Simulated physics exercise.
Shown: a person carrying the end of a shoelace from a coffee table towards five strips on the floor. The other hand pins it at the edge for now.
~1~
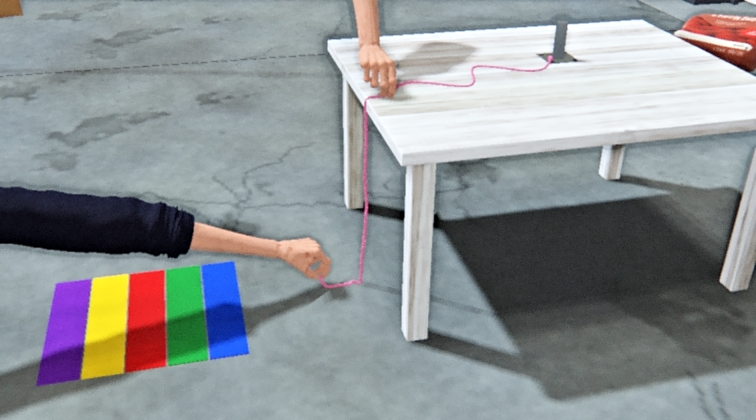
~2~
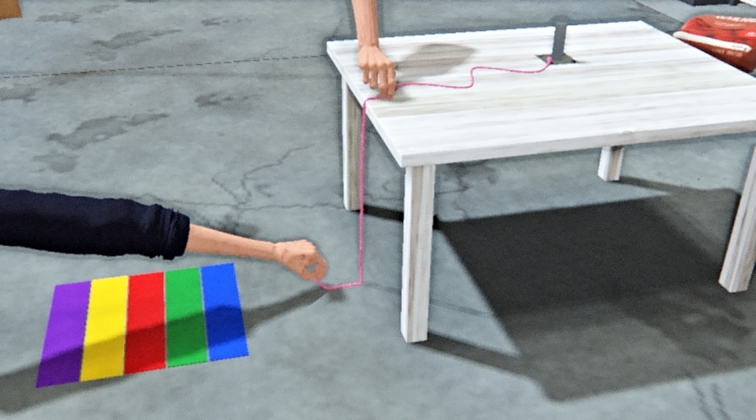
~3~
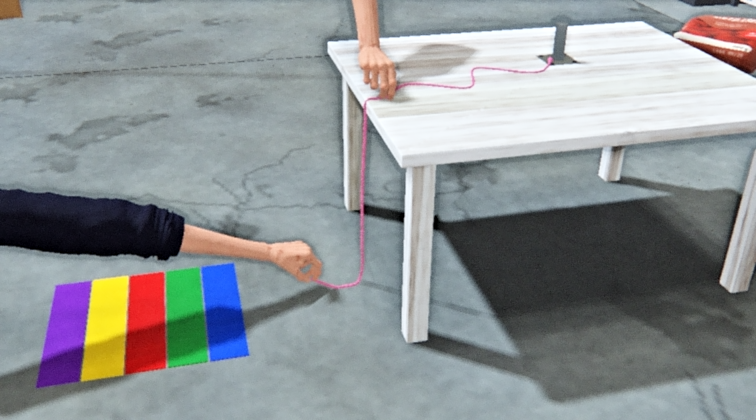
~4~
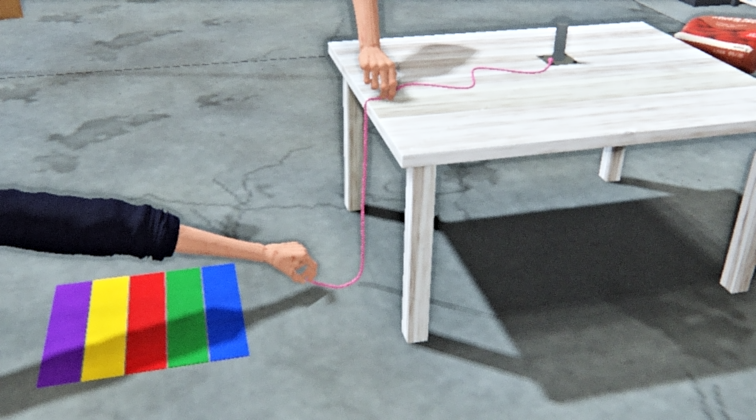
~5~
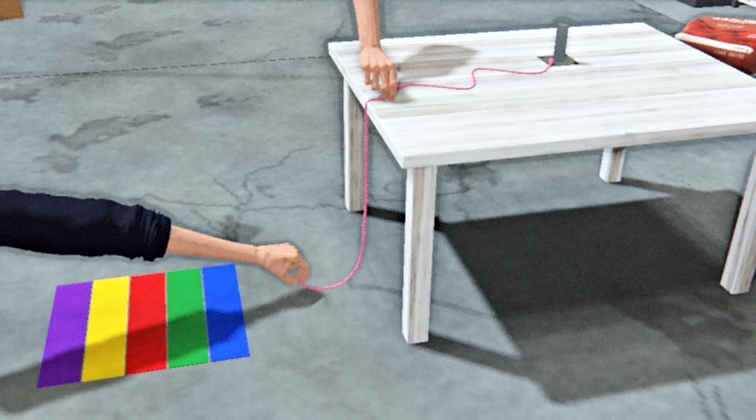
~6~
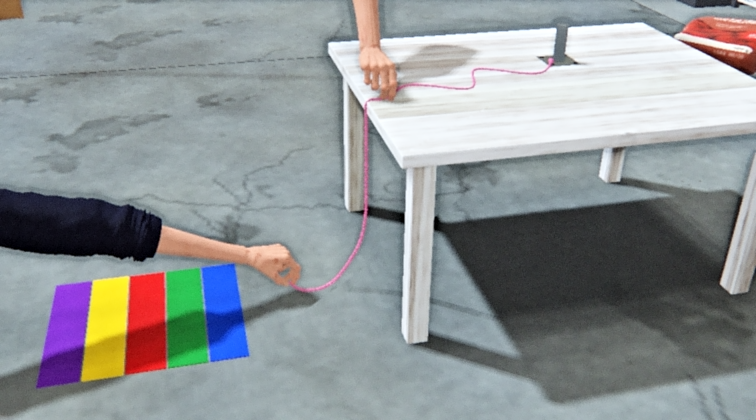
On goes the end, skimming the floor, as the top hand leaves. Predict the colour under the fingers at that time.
The yellow one.
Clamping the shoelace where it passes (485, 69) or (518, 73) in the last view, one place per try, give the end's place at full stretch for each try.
(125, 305) and (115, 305).
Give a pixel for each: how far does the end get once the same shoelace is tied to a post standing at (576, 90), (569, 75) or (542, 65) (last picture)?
The places come out near (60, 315), (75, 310) and (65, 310).
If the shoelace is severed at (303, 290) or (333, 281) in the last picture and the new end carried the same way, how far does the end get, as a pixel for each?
Try one: (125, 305); try two: (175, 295).
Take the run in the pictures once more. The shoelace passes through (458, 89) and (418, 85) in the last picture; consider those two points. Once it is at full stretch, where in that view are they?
The first finishes about (399, 86) and the second about (362, 95).
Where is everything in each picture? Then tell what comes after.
End (320, 276); blue (227, 337); green (187, 343); red (146, 349); yellow (104, 355); purple (61, 361), in the first frame.
End (316, 278); shoelace through (542, 70) (471, 73) (427, 84) (366, 105) (362, 186) (361, 262), in the second frame.
End (311, 279), in the third frame.
End (307, 280); shoelace through (543, 71) (472, 74) (428, 85) (367, 105) (364, 186) (362, 263), in the fourth frame.
End (298, 281), in the fifth frame.
End (290, 282); shoelace through (544, 72) (472, 74) (428, 86) (367, 106) (366, 187) (349, 263), in the sixth frame.
Early on, end near (183, 296); over green.
Midway, end near (129, 303); over red.
At the end of the slack, end near (95, 308); over yellow. It gets as far as the yellow strip.
